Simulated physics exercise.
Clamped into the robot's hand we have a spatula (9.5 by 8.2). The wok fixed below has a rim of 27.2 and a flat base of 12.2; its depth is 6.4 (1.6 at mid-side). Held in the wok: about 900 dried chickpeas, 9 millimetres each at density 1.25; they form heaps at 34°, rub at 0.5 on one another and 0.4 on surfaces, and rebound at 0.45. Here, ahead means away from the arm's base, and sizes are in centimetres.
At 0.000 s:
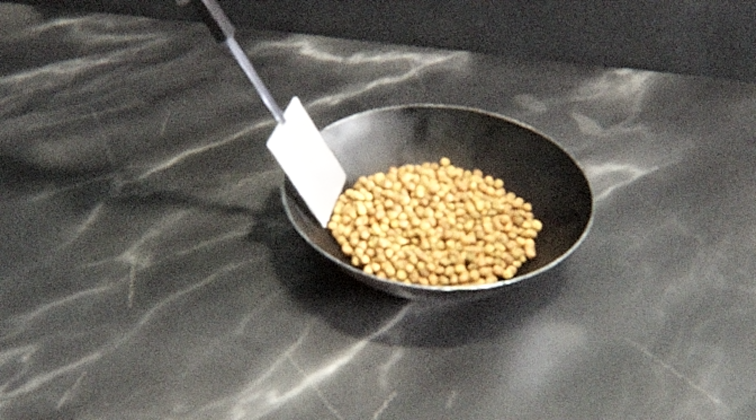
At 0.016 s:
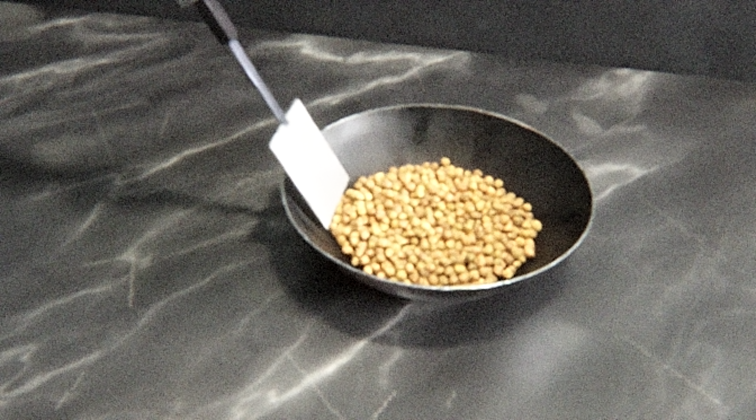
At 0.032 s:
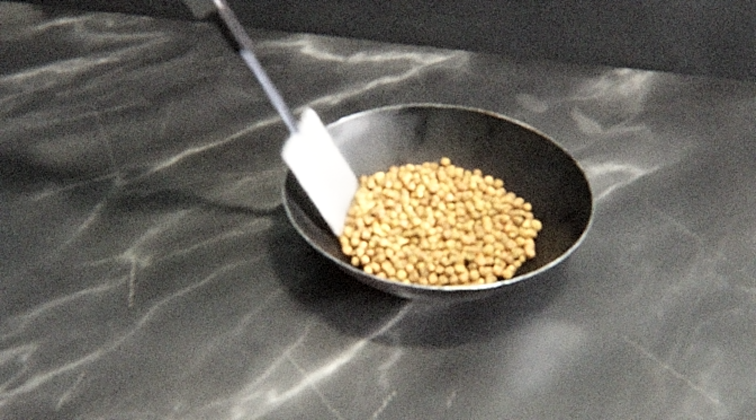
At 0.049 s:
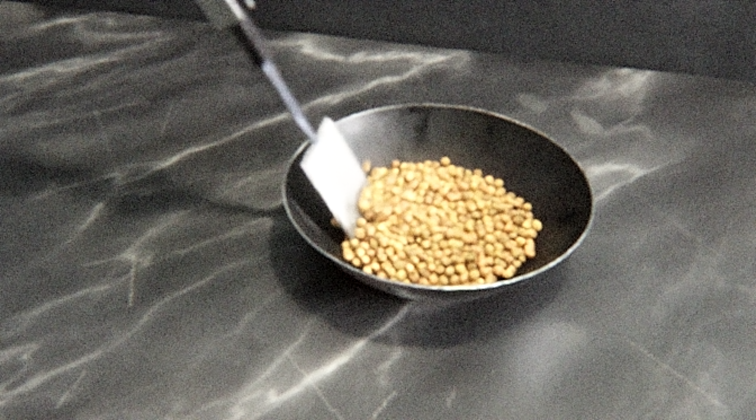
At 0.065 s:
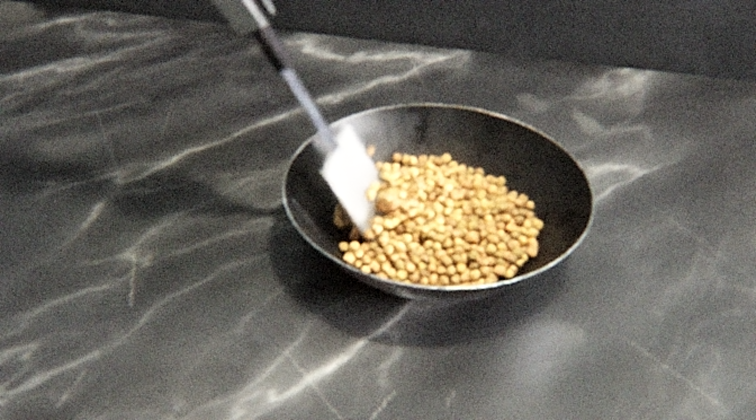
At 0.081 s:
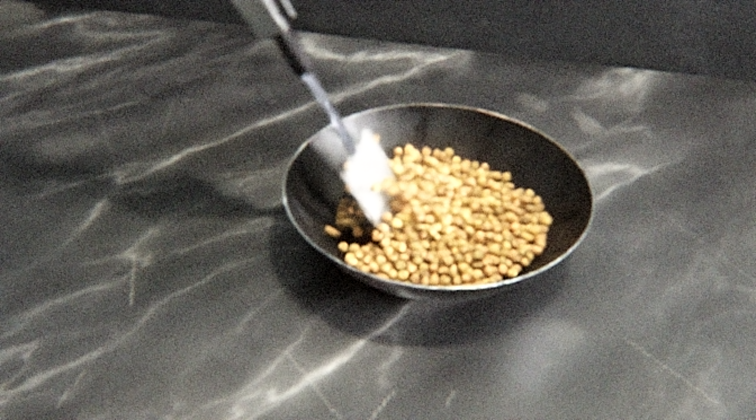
On a dark, marbled countertop, a white spatula at the left side of a black wok full of chickpeas pushed in to the right, shoving some of them toward the middle and heaping them slightly.
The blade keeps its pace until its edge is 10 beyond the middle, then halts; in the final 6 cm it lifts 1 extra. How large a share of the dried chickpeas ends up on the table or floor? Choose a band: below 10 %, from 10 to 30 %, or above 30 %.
That share falls above 30 %.
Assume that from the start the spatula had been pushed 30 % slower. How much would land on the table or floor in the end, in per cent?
I'd say close to 30 per cent.
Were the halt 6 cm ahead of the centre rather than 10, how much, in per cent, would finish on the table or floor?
In that case about 5 percent ends on the table or floor.
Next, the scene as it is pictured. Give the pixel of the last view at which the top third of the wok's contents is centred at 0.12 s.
The top third sits at roughly (462, 210).
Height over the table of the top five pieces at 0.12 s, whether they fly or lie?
I'd put them at about 10 centimetres above the table.
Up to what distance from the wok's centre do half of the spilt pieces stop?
Estimate: Near 34 cm.
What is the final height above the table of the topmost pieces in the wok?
Close to 4.5 centimetres high.
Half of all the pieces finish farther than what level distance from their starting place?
Around 6 cm, measured level.
By 0.12 s, sloping 60°, highest piece 12 above the table; 899 in the wok, 1 on the blade or in flight.
By 0.16 s, sloping 60°, highest piece 15 above the table; 897 in the wok, 3 on the blade or in flight.
By 0.38 s, sloping 60°, highest piece 16 above the table; 546 in the wok, 61 on the table or floor, 293 on the blade or in flight.
By 1.43 s, sloping 60°, highest piece 4 above the table; 546 in the wok, 354 on the table or floor.
Final count, 546 in the wok, 354 on the table or floor. That is 39 % on the table or floor.
